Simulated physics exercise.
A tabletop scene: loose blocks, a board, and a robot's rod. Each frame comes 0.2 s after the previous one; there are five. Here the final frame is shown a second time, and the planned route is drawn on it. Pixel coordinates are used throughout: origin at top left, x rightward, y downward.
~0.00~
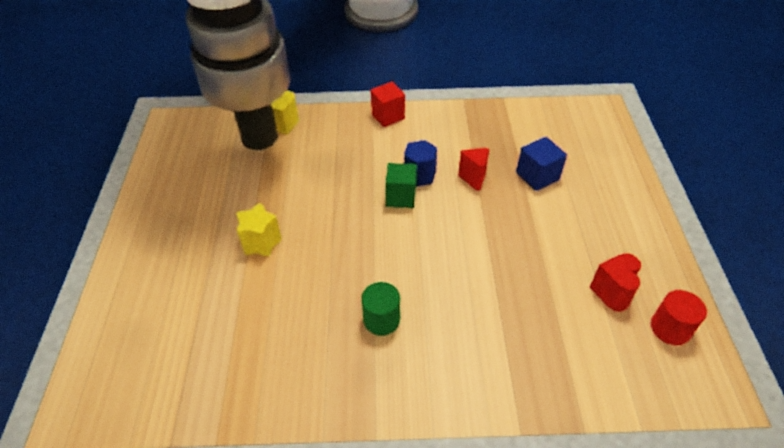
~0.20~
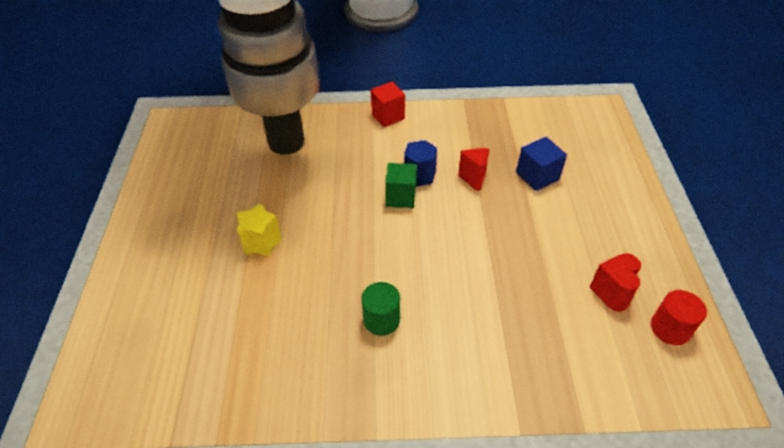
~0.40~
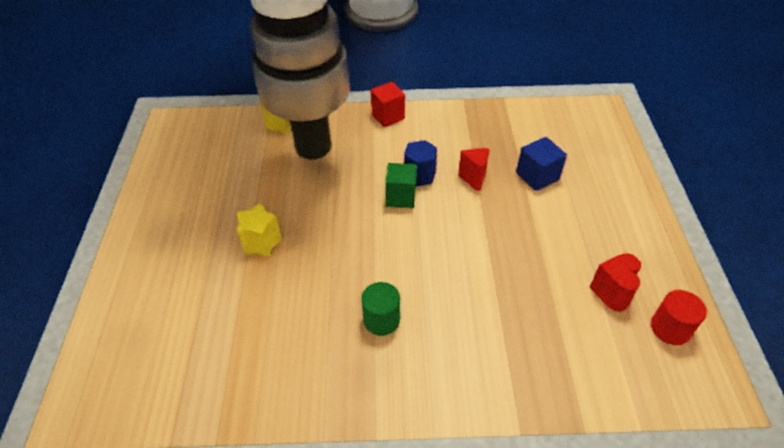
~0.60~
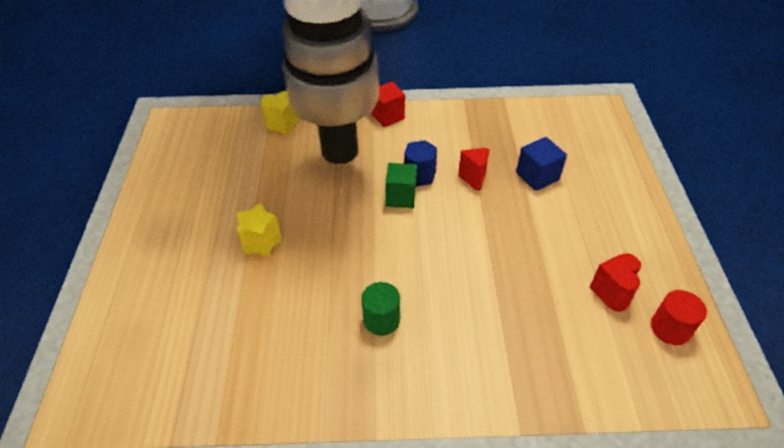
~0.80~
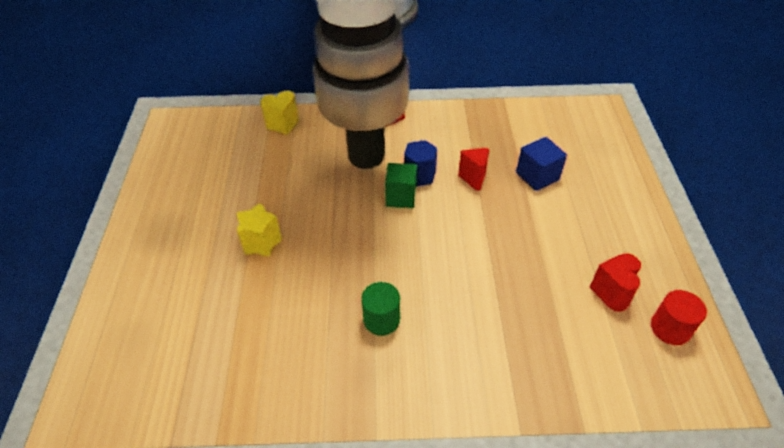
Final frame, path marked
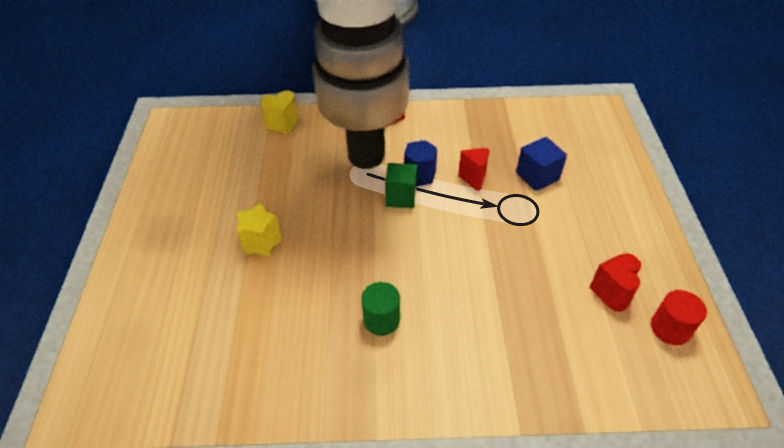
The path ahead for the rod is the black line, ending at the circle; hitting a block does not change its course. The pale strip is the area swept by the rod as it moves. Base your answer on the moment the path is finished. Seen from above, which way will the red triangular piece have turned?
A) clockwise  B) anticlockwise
A (clockwise)
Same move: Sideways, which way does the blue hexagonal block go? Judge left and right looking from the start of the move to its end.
It goes left.
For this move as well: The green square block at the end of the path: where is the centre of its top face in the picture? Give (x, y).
By then it is at (441, 197).
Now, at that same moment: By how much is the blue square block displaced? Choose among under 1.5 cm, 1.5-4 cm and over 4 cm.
Displaced less than 1.5 cm.
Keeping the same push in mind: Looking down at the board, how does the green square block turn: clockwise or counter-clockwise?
Top view: Clockwise.
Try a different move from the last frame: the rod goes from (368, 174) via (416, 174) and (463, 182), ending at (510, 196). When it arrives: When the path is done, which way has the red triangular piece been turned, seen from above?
It goes clockwise.
Drawn move, from (368, 174) via (440, 195), ending at (518, 210).
On the path given first. One third of the way, rod (416, 171); green square block (426, 189), turned 55° clockwise; blue hexagonal block (444, 150), turned 50° anticlockwise.
Two thirds of the way, rod (468, 183); green square block (441, 197), turned 115° clockwise; blue hexagonal block (466, 149); red triangular piece (492, 148), turned 50° clockwise.
At the end, rod (522, 192); green square block (441, 197), turned 115° clockwise; blue hexagonal block (466, 149), turned 130° anticlockwise; red triangular piece (492, 148), turned 50° clockwise; blue square block still.
